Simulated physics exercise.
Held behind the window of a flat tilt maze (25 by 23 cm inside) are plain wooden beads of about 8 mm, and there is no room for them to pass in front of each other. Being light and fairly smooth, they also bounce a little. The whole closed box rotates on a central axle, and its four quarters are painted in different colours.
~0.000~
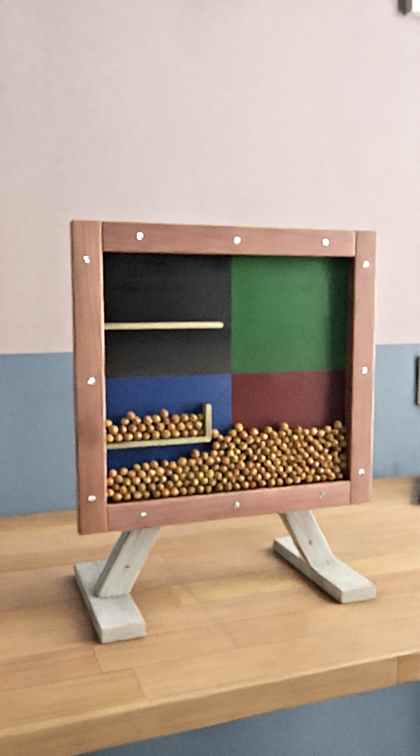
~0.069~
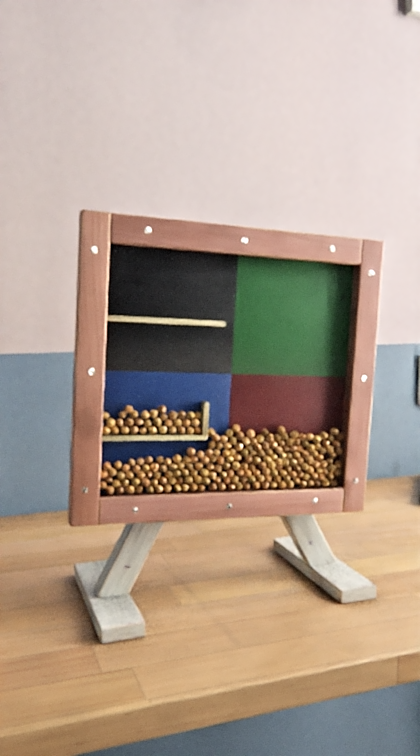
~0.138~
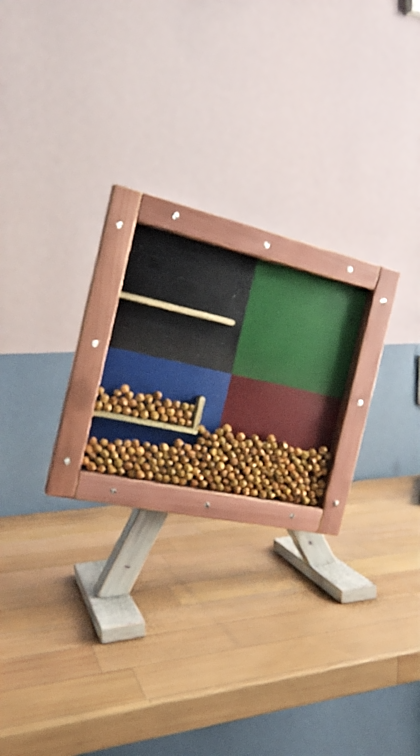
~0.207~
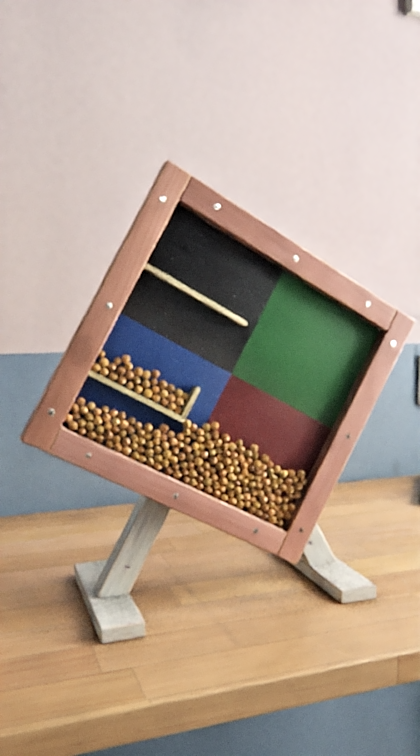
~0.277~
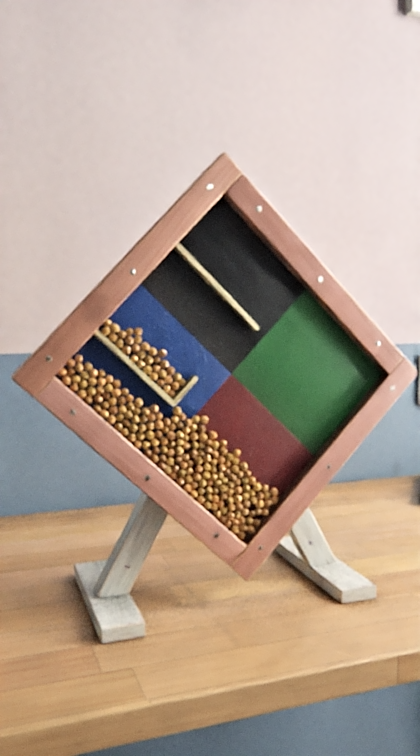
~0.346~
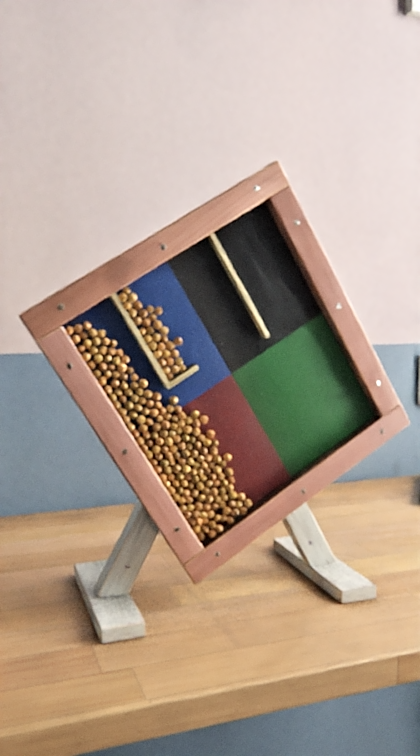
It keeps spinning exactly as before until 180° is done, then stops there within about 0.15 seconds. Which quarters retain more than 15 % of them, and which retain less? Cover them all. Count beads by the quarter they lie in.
Red - less; black - more; blue - less; green - more.
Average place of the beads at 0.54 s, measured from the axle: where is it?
Roughly 7 cm to the left of the axle and 3 cm beneath it.
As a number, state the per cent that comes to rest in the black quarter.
I'd say close to 25 per cent of the load.
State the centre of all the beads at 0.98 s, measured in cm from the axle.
Roughly 6 cm to the left of the axle and 6 cm below it.
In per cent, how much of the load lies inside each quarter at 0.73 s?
Red quarter: 35; black quarter: 5; blue quarter: 0; green quarter: 60.
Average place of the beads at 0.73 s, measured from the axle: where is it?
The middle lies about 5 cm left of the axle and around 7 cm underneath.
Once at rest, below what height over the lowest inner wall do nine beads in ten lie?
That height is around 8 cm.
By 0.54 s it has turned 101°, the beads' middle is 7 cm left of and 3 cm below the axle; by quarter, red 70 %, blue 25 %, green 5 %.
By 0.73 s it has turned 143°, the beads' middle is 5 cm left of and 7 cm below the axle; by quarter, red 35 %, black 5 %, green 60 %.
By 0.98 s it has turned 180°, the beads' middle is 6 cm left of and 6 cm below the axle; by quarter, red 5 %, black 10 %, green 80 %.
At rest by 1.8 s, red 0 %, black 25 %, blue 0 %, green 75 %.
